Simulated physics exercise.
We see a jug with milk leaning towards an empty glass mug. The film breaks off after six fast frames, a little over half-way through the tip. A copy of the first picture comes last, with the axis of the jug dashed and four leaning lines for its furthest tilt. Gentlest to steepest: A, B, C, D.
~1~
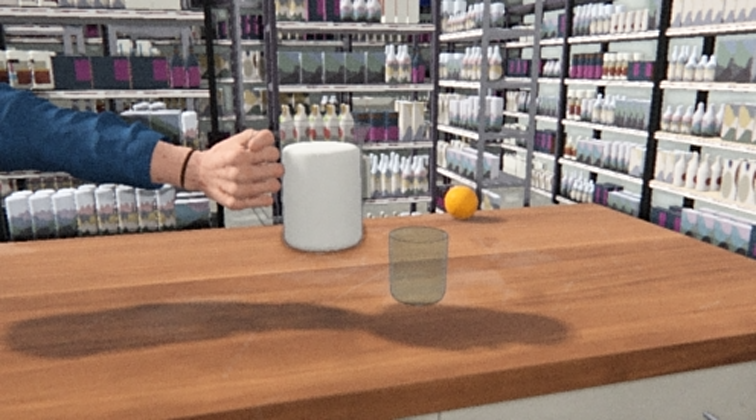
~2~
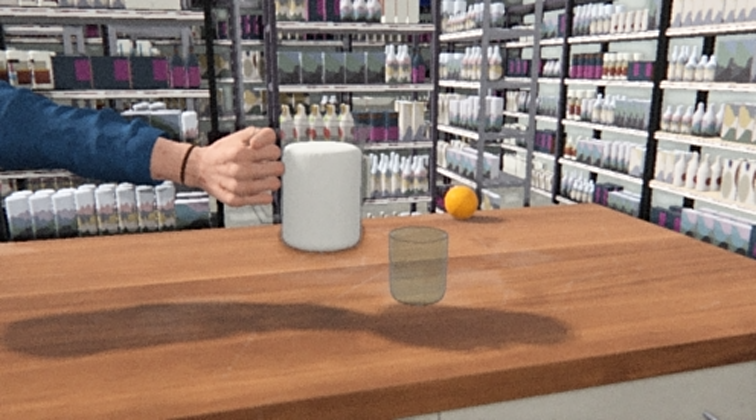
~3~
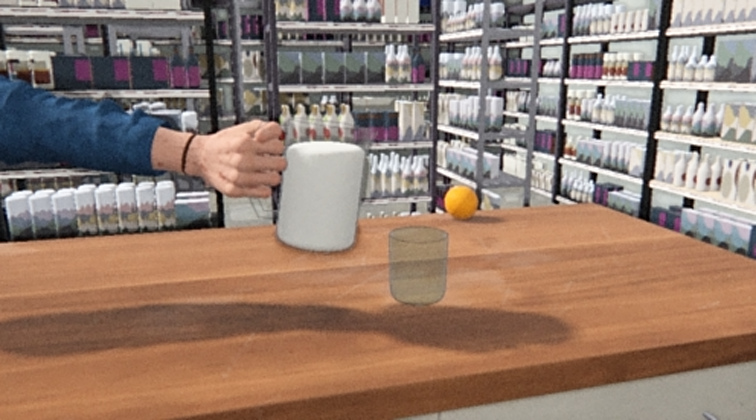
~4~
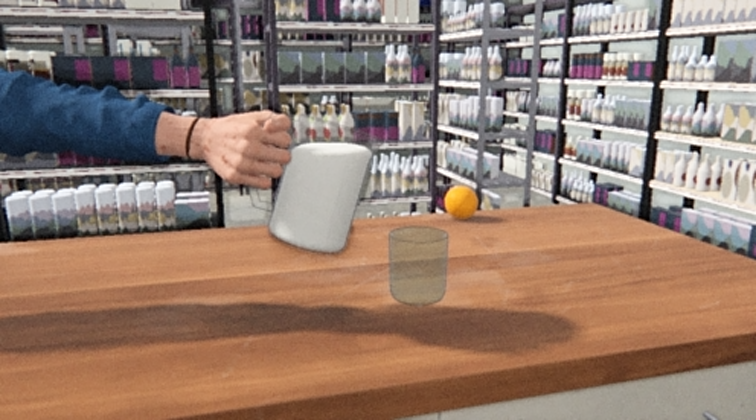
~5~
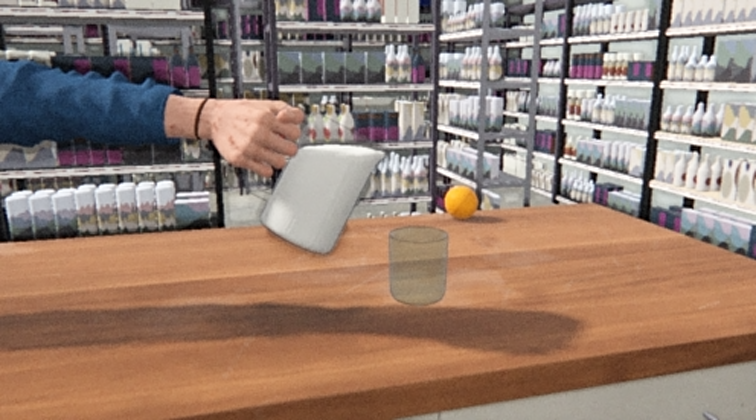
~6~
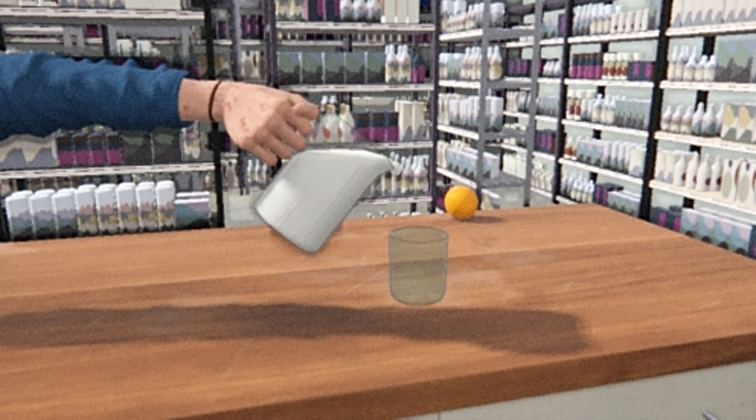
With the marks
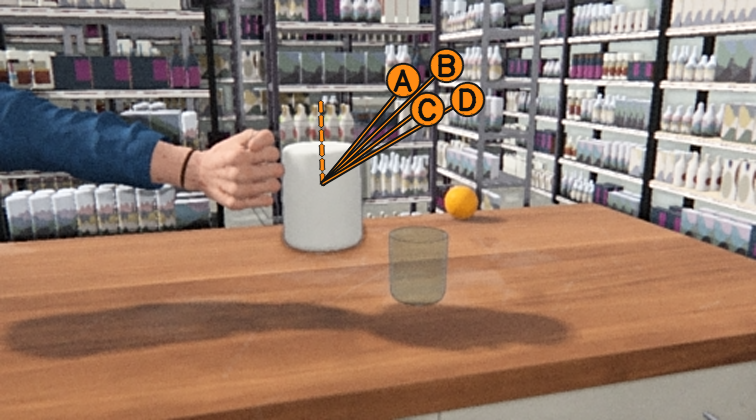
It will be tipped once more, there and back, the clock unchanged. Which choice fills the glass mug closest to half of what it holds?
Choose C.
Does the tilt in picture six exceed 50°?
No, it does not.
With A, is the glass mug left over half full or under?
Under half.
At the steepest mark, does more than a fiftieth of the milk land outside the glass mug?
No.
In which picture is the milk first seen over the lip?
In picture 6.
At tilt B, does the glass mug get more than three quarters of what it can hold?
No, less.
In orange, A at (394, 96); B at (433, 77); C at (411, 116); D at (452, 107).
With A, the glass mug ends with about 16 % of what it can hold.
With B, the glass mug ends with about 29 % of what it can hold.
With C, the glass mug ends with about 46 % of what it can hold.
With D, the glass mug ends with about 68 % of what it can hold.
